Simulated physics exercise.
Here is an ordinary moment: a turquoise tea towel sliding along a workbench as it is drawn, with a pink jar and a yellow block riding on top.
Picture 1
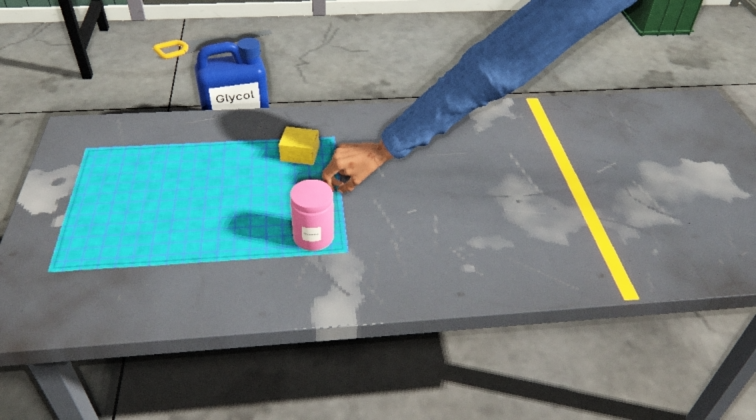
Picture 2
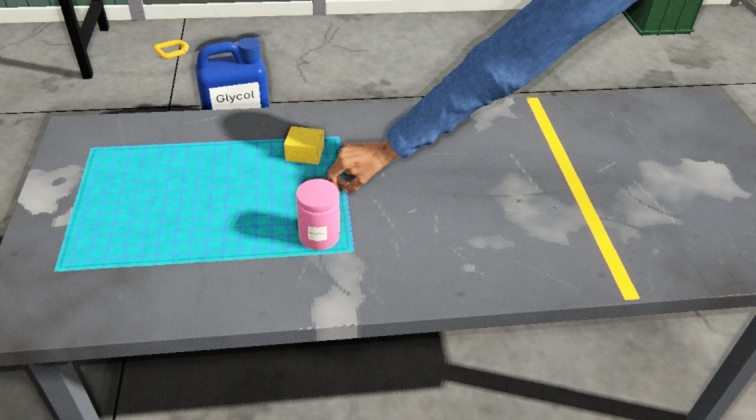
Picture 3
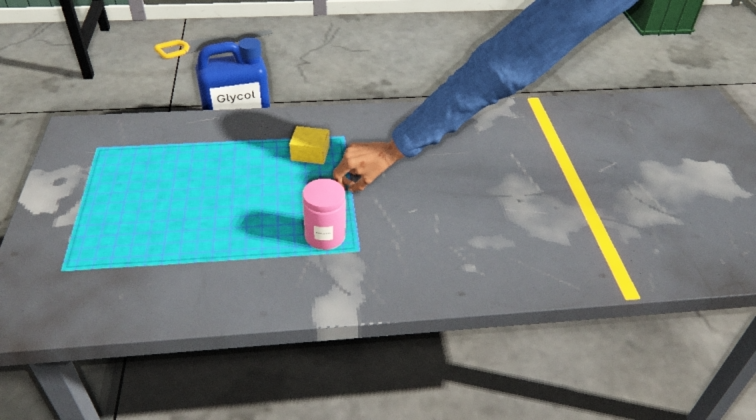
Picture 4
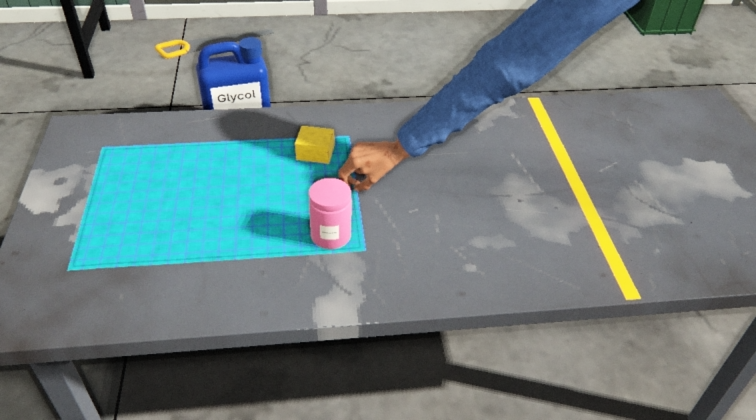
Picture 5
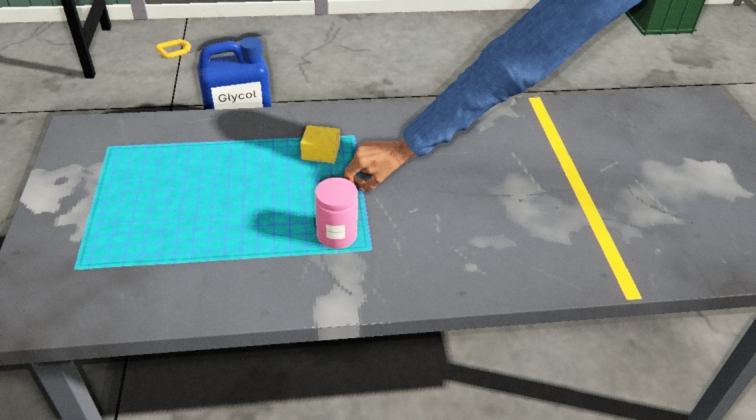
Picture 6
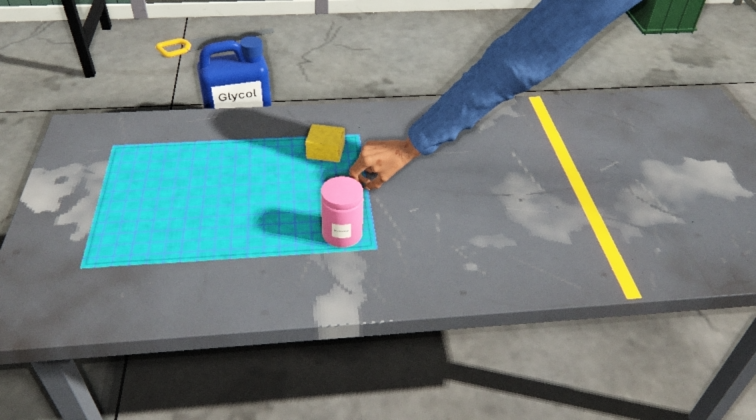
A teal mat slides slowly right under a hand, carrying a pink jar and yellow block.
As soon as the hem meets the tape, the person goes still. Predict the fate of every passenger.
Prediction: The pink jar keeps riding; the yellow block keeps riding.
Then, 2.12 s past the final frame, hem at the tape; pink jar on the cloth near (564, 200); yellow block on the cloth near (518, 134).
Then, 2.23 s past the final frame, hem at the tape; pink jar on the cloth near (569, 199); yellow block on the cloth near (523, 134).
When it is over, hem at the tape; pink jar on the cloth near (569, 199); yellow block on the cloth near (523, 134). The pink jar remains aboard and the yellow block keeps its seat.
